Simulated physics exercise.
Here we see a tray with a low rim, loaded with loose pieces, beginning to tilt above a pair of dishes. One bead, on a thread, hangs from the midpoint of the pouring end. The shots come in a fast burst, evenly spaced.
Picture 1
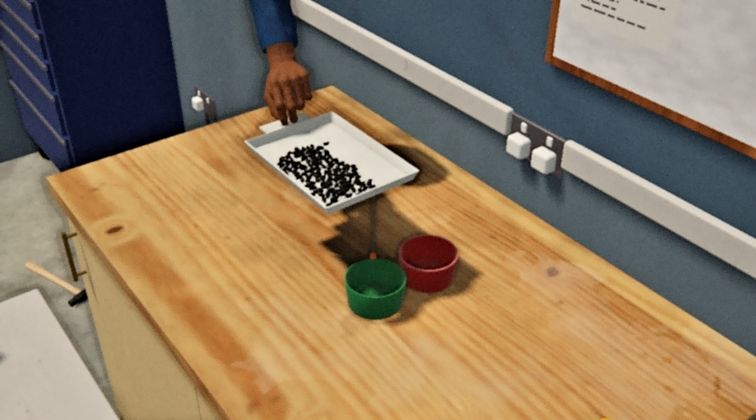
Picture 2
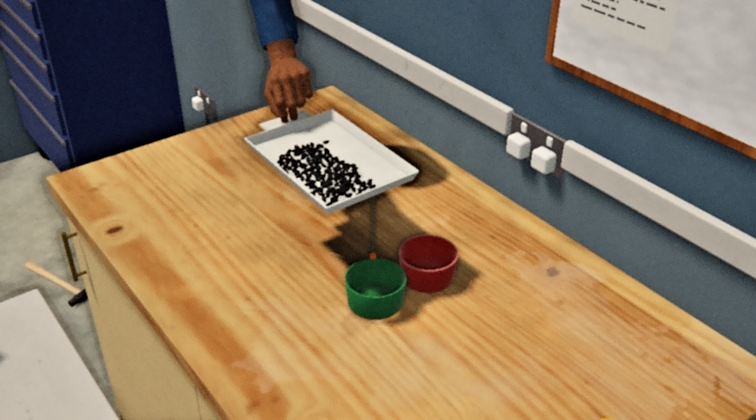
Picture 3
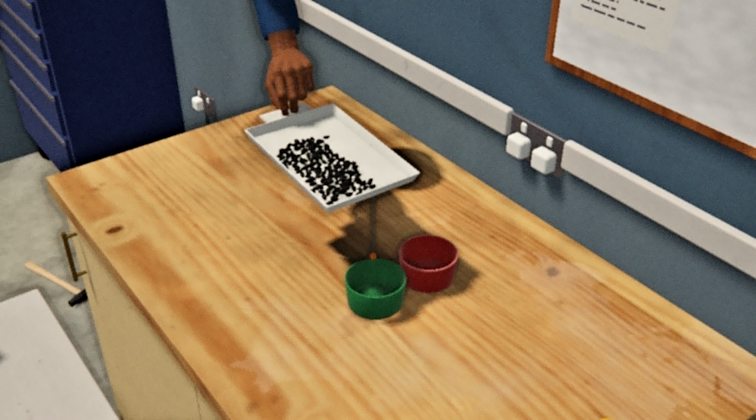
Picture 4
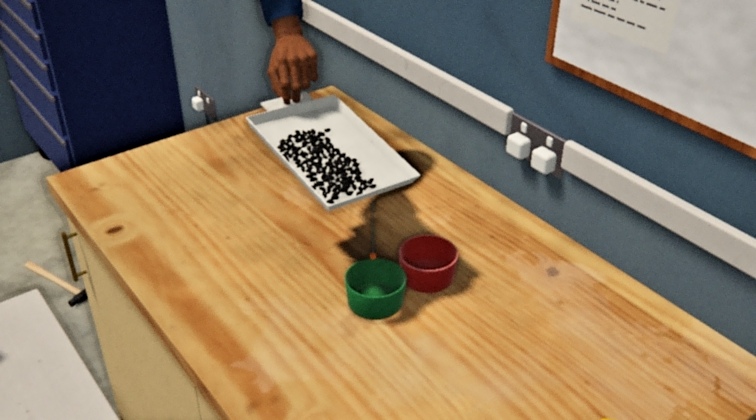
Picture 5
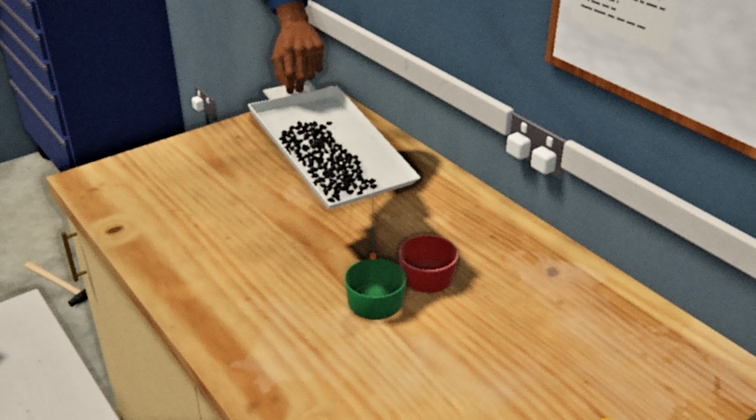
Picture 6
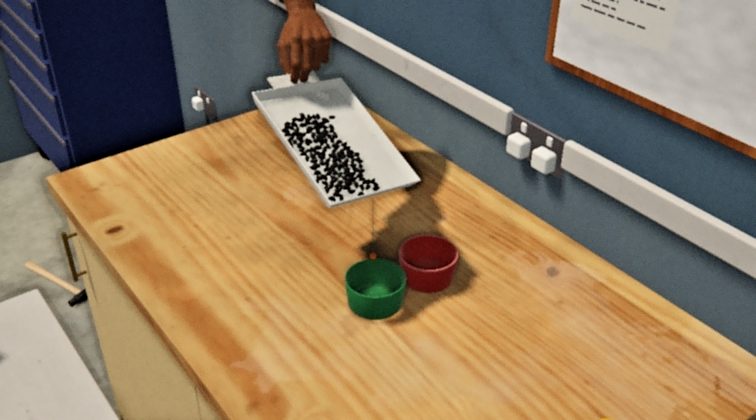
A pale, low-rimmed tray loaded with black beans is held by a hand above a wooden workbench, seen from above at an angle in a room with blue walls. Below its near end sit a green dish at left and a red dish at right, with a small bead hanging between. The hand gradually raises the far end, tilting the tray slightly toward its lower right corner, while the camera stays still.
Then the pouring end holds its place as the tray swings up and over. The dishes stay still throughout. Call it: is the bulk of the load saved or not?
The bulk is saved.
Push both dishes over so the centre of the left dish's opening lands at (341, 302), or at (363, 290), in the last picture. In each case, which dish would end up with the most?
For the first placement, the right-side one; for the second placement, the right-side one.
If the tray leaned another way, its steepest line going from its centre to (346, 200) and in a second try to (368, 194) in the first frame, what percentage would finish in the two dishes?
You'd get 40 per cent the first time and 60 per cent the second time.
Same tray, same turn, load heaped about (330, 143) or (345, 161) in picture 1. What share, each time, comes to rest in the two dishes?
It would be roughly 80 per cent for the first and roughly 90 per cent for the second.
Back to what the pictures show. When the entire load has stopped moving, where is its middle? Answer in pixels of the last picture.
Close to (425, 273) in the last picture.
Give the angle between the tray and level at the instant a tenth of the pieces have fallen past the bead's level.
It sits at roughly 80°.
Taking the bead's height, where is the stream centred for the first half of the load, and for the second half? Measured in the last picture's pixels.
The opening part goes through (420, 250); what follows goes through (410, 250).
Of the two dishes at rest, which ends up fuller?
Looking at the end state, it is the right-side one.
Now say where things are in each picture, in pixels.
Corners of the pouring end (328, 205) and (413, 170), level; middle of the load (328, 173), black beans; left dish (394, 304); right dish (447, 277); bead on its thread (373, 256), in the first picture.
Corners of the pouring end (328, 204) and (413, 170), level; middle of the load (328, 172), in the second picture.
Corners of the pouring end (328, 203) and (414, 172), tipped barely, lowest at the right corner; middle of the load (328, 168), in the third picture.
Corners of the pouring end (330, 202) and (414, 174), tipped a little, lowest at the right corner; middle of the load (329, 164), in the fourth picture.
Corners of the pouring end (331, 201) and (415, 176), tipped clearly, lowest at the right corner; middle of the load (330, 160), in the fifth picture.
Corners of the pouring end (332, 200) and (415, 178), tipped clearly, lowest at the right corner; middle of the load (332, 156); left dish (394, 304); right dish (447, 277), in the sixth picture.
Just after the last frame, tray tipped steeply; the larger part on the tray; about a tenth in the air.
A moment on, tray tipped past a quarter turn; just a few on the tray; about a tenth in the left dish; roughly two thirds in the right dish; about a tenth outside both; roughly a quarter in the air.
Further on, tray tipped past a quarter turn; about a tenth in the left dish; the larger part in the right dish; about a tenth outside both.
When it is over, tray tipped past a quarter turn; about a tenth in the left dish; the larger part in the right dish; about a tenth outside both.
